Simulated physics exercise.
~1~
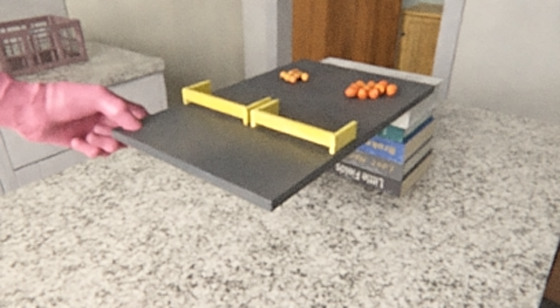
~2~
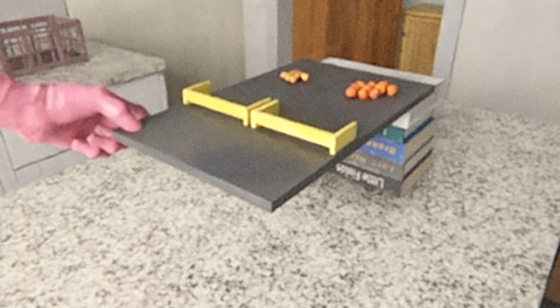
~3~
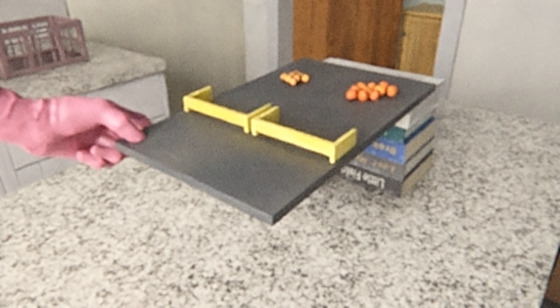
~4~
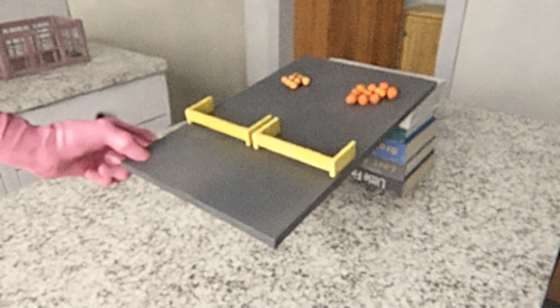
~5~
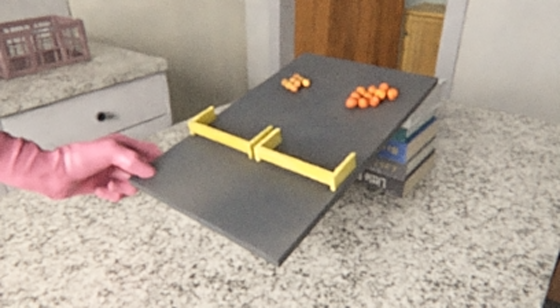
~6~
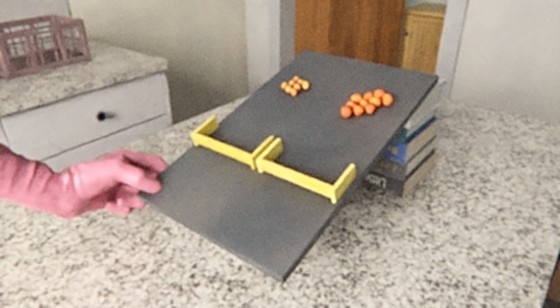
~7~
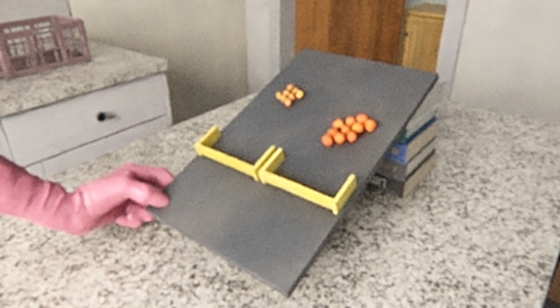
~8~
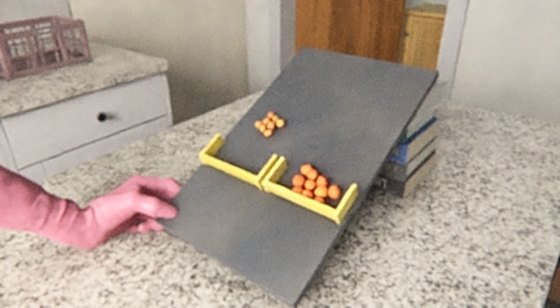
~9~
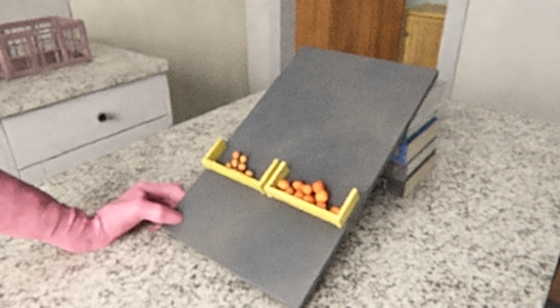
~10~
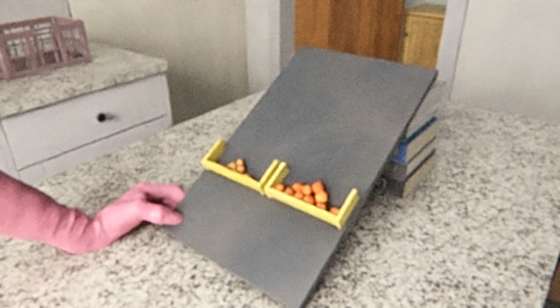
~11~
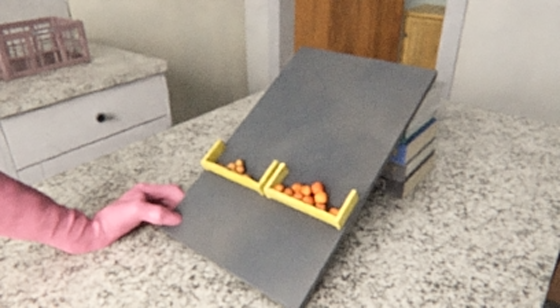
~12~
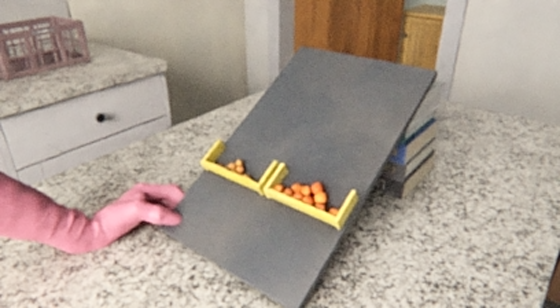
In the video, a hand lowers the free end of a dark board propped on stacked books, tilting it until the larger orange heap, then the smaller one, slides down toward two yellow bars, where both heaps end up gathered and held as the board rests steeply sloped.
